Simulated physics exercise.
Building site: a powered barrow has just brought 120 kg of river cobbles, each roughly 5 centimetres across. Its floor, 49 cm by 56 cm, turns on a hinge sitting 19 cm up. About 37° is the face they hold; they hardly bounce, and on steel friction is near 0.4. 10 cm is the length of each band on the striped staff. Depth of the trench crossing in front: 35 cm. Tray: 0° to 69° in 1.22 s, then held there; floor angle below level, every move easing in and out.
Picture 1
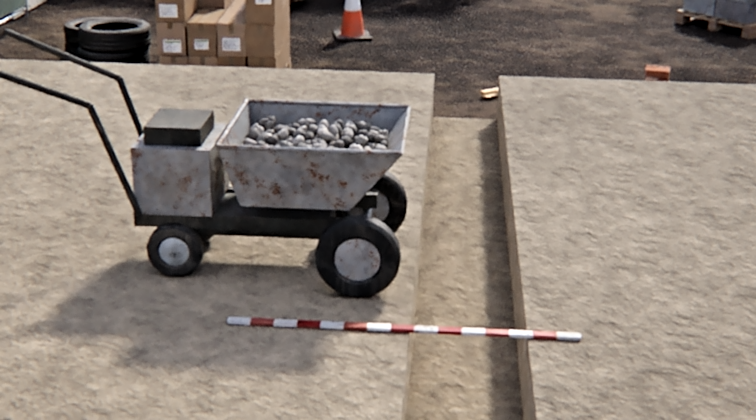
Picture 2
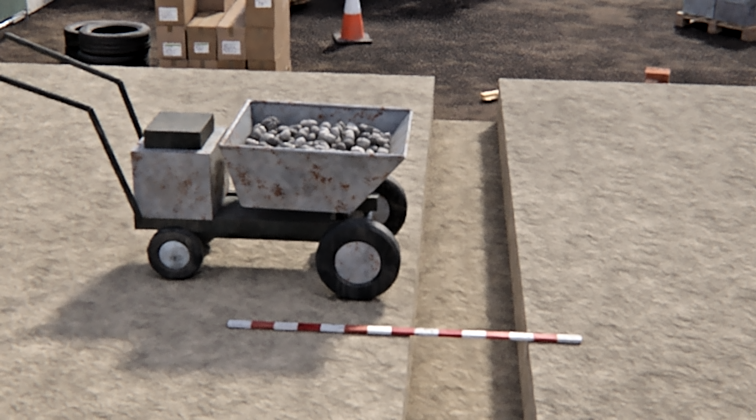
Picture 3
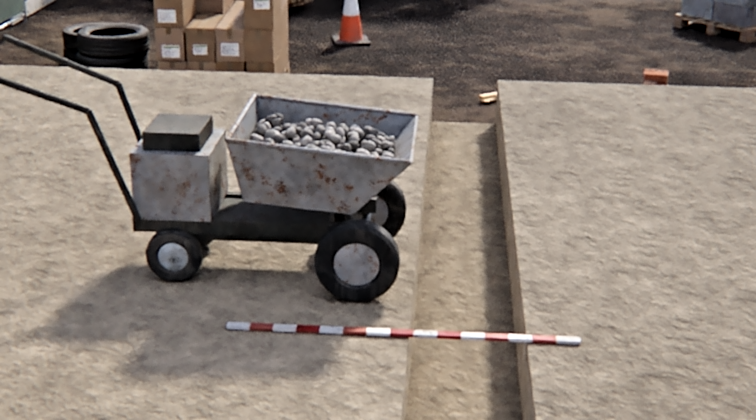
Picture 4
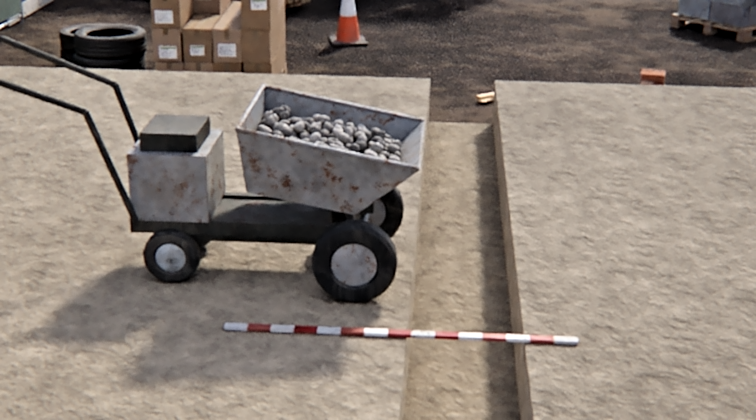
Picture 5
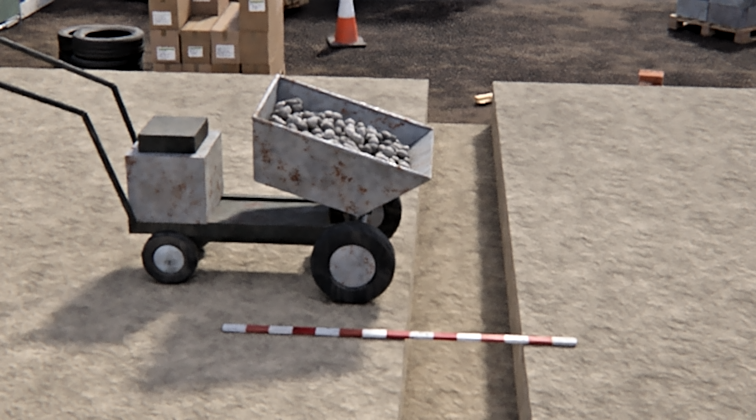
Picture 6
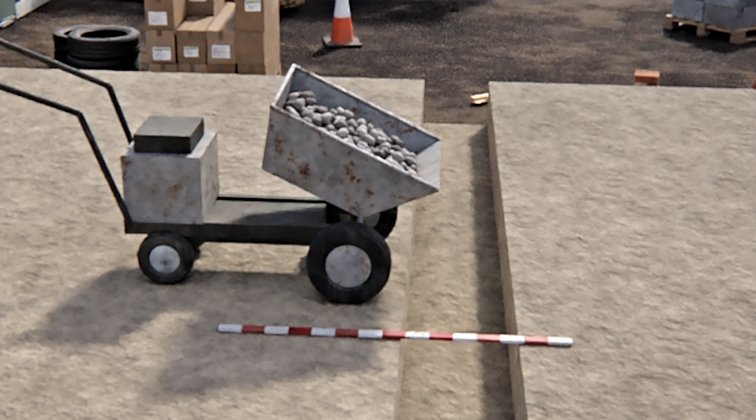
A rust-flecked grey tray heaped with grey cobbles tilts on a black-wheeled powered barrow, seen from slightly above and side-on at a building site. The barrow stands on pale ground left of a shallow trench, a red-and-white pole lying in front, with tyres, boxes and an orange cone behind. The tray's left end rises gently, then faster, its right end lowering, as the view drifts very slightly.
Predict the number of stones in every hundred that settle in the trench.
Close to 70 in a hundred.
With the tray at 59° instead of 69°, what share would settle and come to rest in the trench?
Some 55% would finish there.
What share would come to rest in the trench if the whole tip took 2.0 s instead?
About 80%.
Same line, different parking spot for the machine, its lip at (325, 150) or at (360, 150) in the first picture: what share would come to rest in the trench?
From the first place around 100 per cent, from the other around 100.
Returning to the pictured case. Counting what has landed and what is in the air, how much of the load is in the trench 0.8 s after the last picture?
Around 20 per cent of it, at that instant.
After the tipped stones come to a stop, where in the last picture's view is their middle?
Centre estimate: Around (493, 326).
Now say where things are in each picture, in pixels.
The tray is at 0°, its lip at (402, 154); the top of the load is at (340, 129), in the first picture.
The tray is at 1°, its lip at (405, 158); the top of the load is at (337, 132), in the second picture.
Lip at (411, 163), floor tilted 5°, highest stones at (293, 127), in the third picture.
The tray is at 11°, its lip at (419, 169); the top of the load is at (280, 117), in the fourth picture.
The tray is at 18°, its lip at (430, 179); the top of the load is at (288, 110), in the fifth picture.
Lip at (439, 191), floor tilted 26°, highest stones at (300, 101), in the sixth picture.
Then, 0.4 s after the last picture the floor is at 59°, 100 % in the tray; the foremost stones are at (466, 214).
Then, 0.8 s after the last picture the floor is at 69°, 65 % in the tray, 22 % in the trench, 13 % past the trench; the foremost stones are at (553, 274).
Then, 1.2 s after the last picture the floor is at 69°, 32 % in the tray, 39 % in the trench, 28 % past the trench; the foremost stones are at (639, 274).
Then, 3.1 s after the last picture the floor is at 69°, 0 % in the tray, 70 % in the trench, 30 % past the trench; the foremost stones are at (684, 278).
